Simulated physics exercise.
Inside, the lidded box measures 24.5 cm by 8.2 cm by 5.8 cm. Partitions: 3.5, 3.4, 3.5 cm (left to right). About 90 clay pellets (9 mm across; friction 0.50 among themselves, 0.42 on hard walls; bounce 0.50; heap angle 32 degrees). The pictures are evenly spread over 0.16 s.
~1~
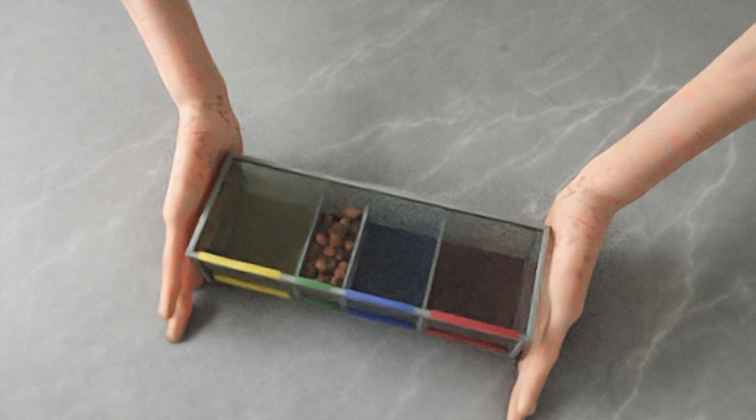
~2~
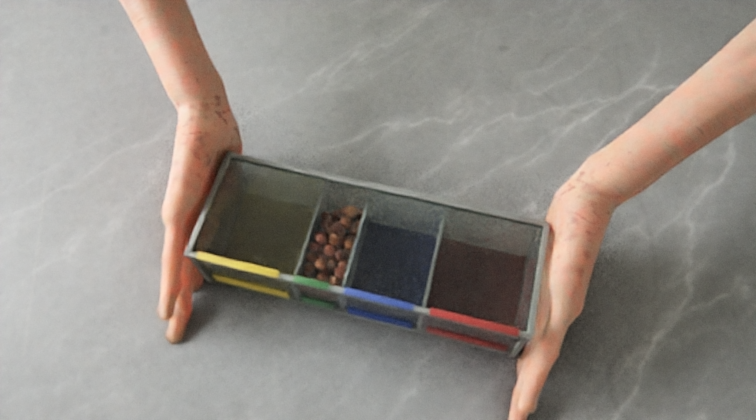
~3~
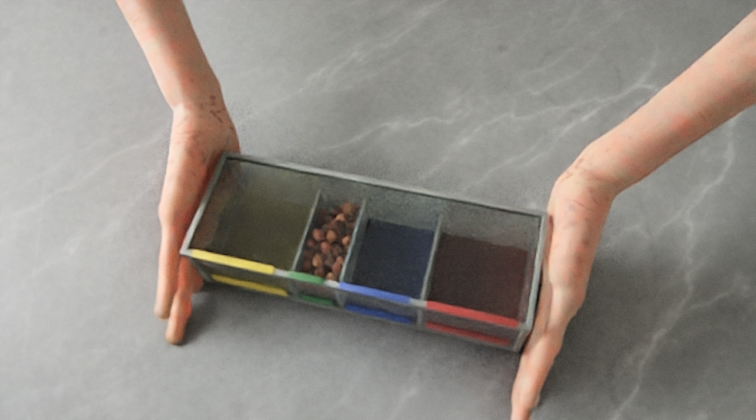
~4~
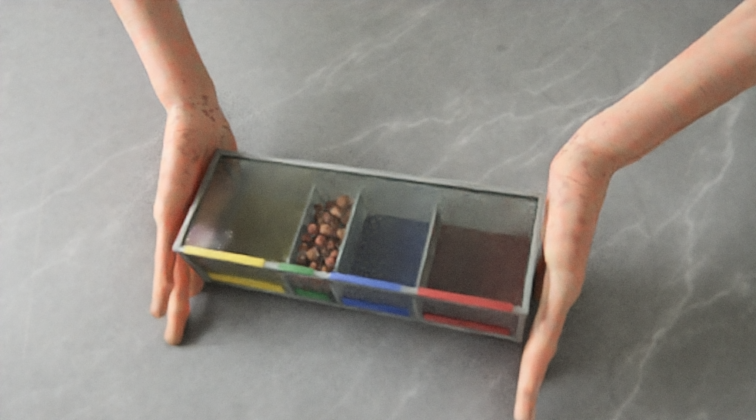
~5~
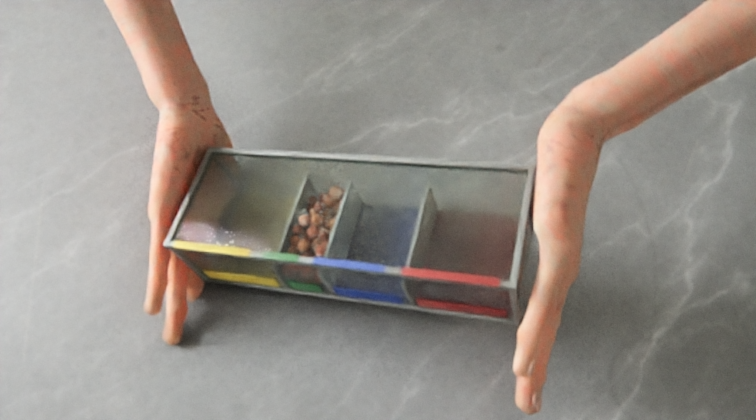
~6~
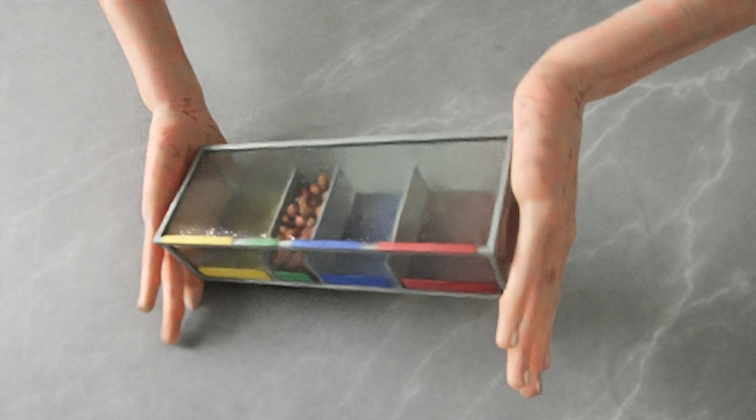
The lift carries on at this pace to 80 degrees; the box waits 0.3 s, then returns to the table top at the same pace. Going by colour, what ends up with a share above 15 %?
Red compartment: No; blue compartment: No; green compartment: Yes; yellow compartment: Yes.
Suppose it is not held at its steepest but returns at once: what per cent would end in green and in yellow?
In that case green 60; yellow 40.
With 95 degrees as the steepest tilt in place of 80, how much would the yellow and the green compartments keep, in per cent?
In that case yellow 80; green 20.
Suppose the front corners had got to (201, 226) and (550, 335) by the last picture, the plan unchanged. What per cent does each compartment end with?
Red 30; blue 0; green 70; yellow 0.
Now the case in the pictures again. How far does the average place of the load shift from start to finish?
About 2.5 cm.
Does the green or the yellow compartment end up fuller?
The green compartment.
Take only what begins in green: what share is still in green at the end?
Roughly 70 per cent.
Then, 0.46 s after the last picture, tilt 80 degrees; green 80 %, yellow 20 %.
Then, 0.77 s after the last picture, tilt 48 degrees; green 70 %, yellow 30 %.
Then, 1.17 s after the last picture, tilt 0 degrees; green 70 %, yellow 30 %.
In the end, red 0 %, blue 0 %, green 70 %, yellow 30 %.
